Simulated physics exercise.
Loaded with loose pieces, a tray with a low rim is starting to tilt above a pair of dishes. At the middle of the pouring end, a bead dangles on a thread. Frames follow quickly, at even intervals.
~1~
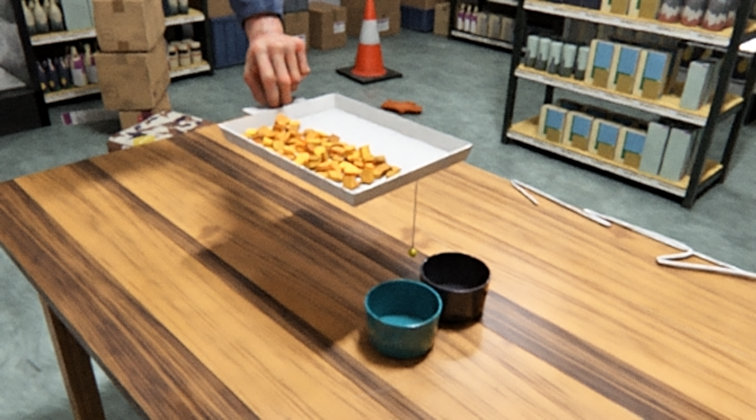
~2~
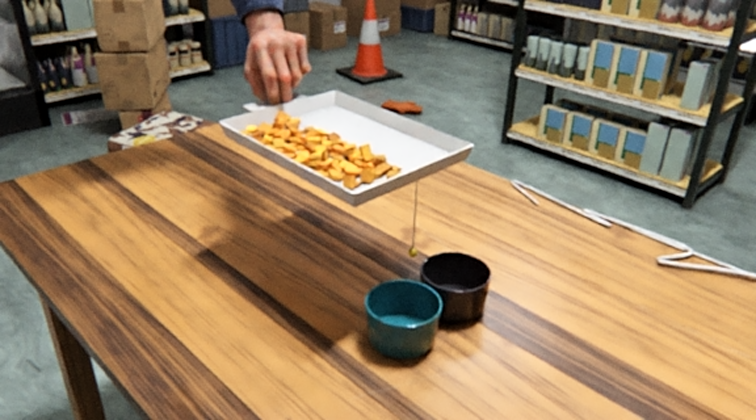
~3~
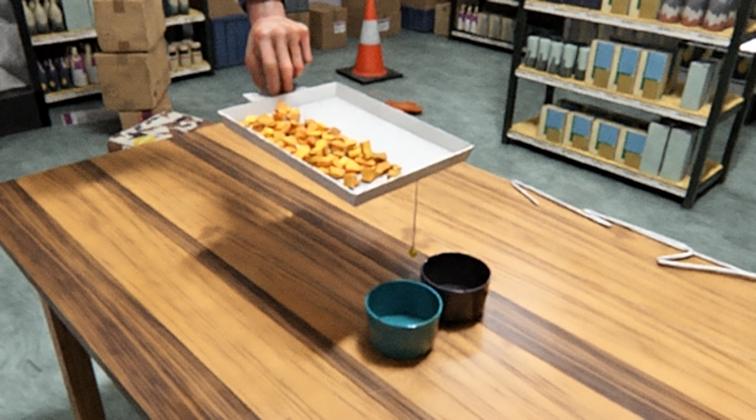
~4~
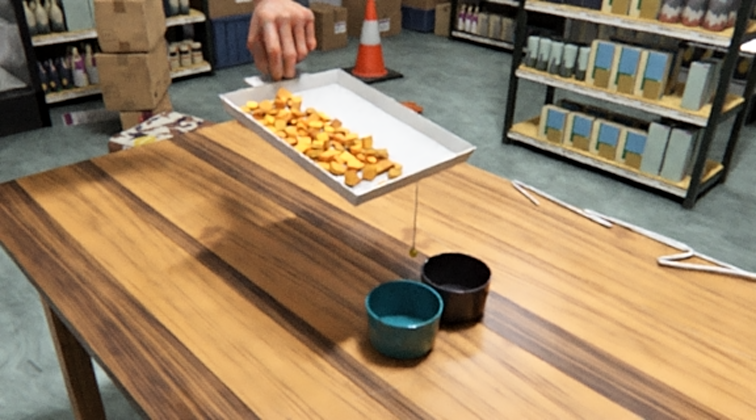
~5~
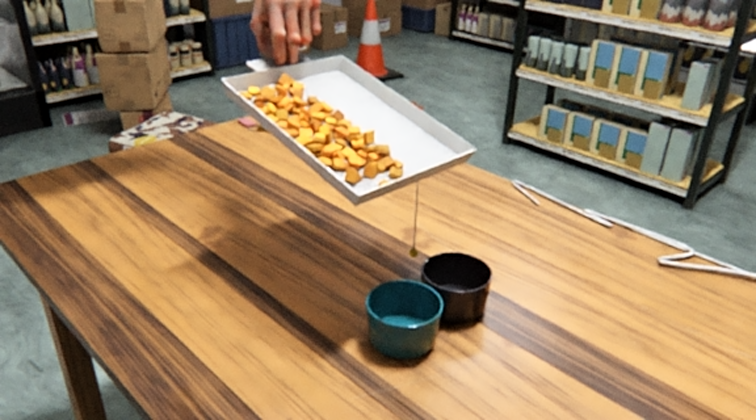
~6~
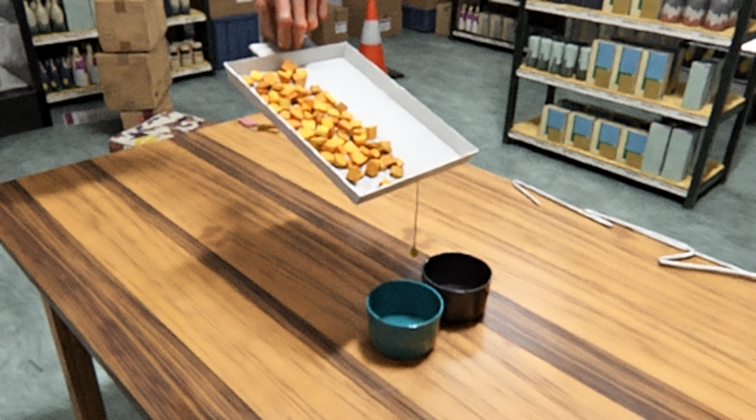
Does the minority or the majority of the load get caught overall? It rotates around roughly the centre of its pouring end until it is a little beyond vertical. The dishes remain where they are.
The majority of it gets caught.
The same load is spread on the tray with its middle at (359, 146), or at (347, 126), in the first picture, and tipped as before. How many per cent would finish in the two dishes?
You'd get about 70 per cent first and about 50 per cent second.
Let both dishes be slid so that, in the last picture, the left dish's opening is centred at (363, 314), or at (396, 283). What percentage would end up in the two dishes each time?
Trial 1 near 40 percent, trial 2 near 40 percent.
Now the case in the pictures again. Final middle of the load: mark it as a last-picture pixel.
(447, 307).
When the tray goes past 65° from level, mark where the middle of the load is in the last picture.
I'd put it at about (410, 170).
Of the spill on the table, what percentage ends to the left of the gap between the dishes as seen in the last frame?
20 per cent, about.
Soon, tray tipped steeply; nearly all on the tray; a small part in the air.
A while on, tray tipped past a quarter turn; about a third on the tray; a small part in the left dish; a small part in the right dish; a small part outside both; about a quarter in the air.
Towards the end, tray tipped past a quarter turn; about a third in the left dish; about a third in the right dish; about a quarter outside both.
Finally, tray tipped past a quarter turn; about a third in the left dish; about a third in the right dish; about a quarter outside both.
